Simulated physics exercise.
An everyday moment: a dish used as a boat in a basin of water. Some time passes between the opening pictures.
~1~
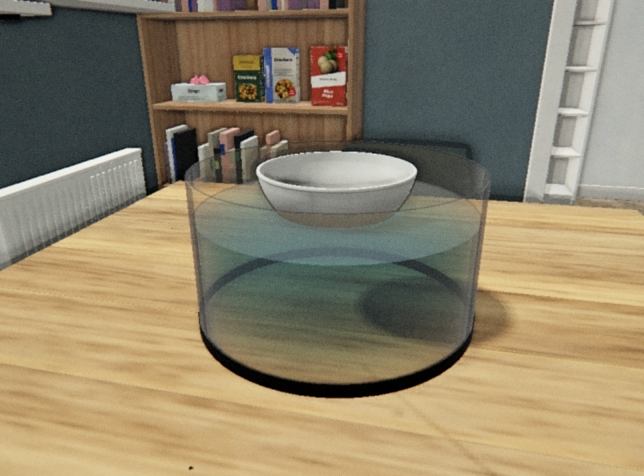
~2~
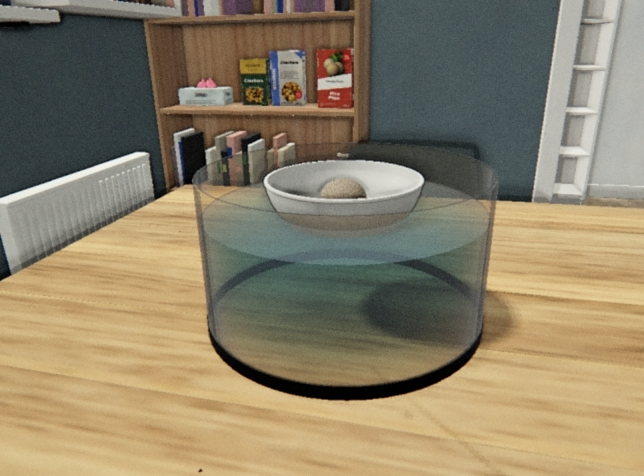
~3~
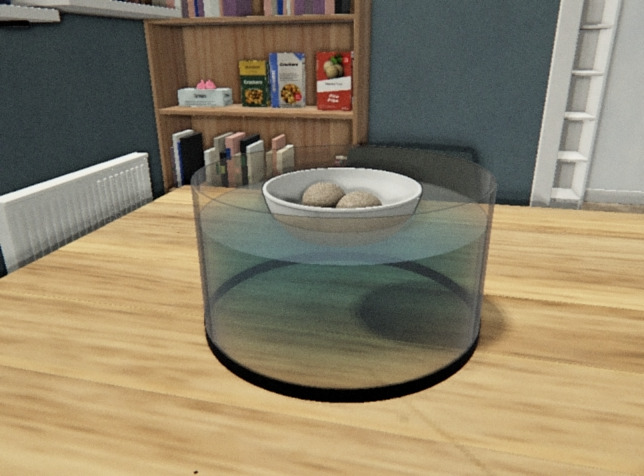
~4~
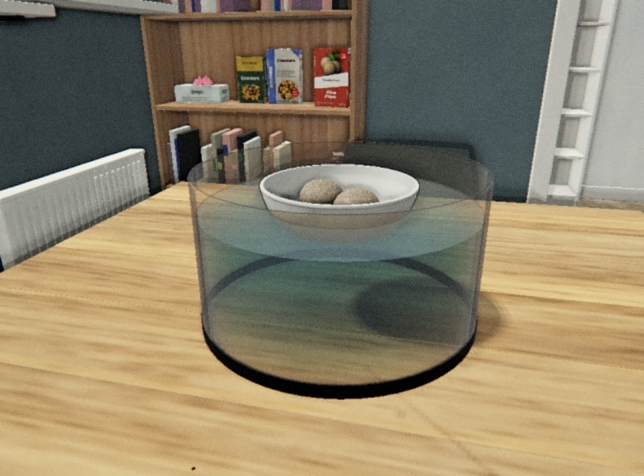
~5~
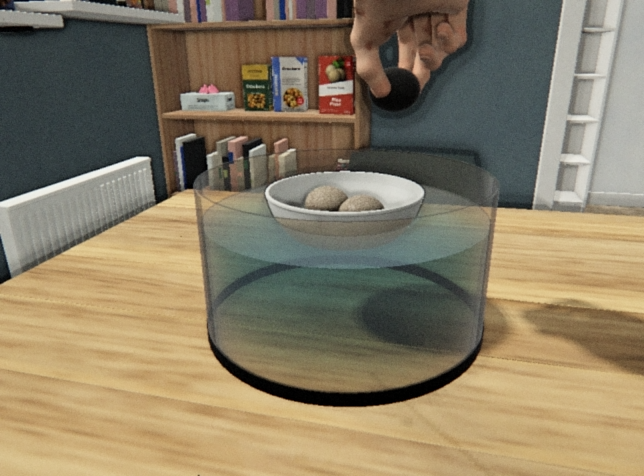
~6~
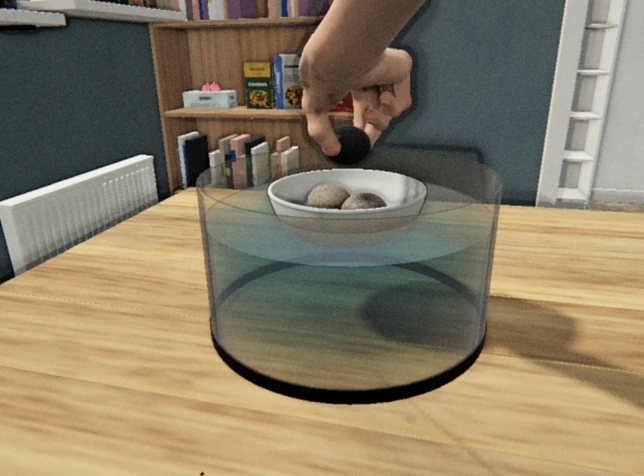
On a wooden table, a hand lowers a dark ball toward a floating bowl holding two stones.
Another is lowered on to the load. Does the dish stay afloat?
The dish stays afloat.
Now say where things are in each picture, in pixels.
The first frame shows dish (336, 169) empty; most of its side above the surface.
The second frame shows dish (343, 179) with one aboard; about two thirds of its side above the surface.
The third frame shows dish (342, 188) with two aboard; about half of its side above the surface.
The fourth frame shows dish (339, 184) with two aboard; about half of its side above the surface.
The fifth frame shows dish (344, 191) with two aboard; about half of its side above the surface; the next stone in the hand at (394, 90).
The sixth frame shows dish (347, 189) with two aboard; about half of its side above the surface; the next stone in the hand at (347, 146).
A moment on, the stone is in and the dish dips.
Further on, it steadies; about a third of its side above the surface.
When it is over, the dish floats; about a third of its side above the surface.
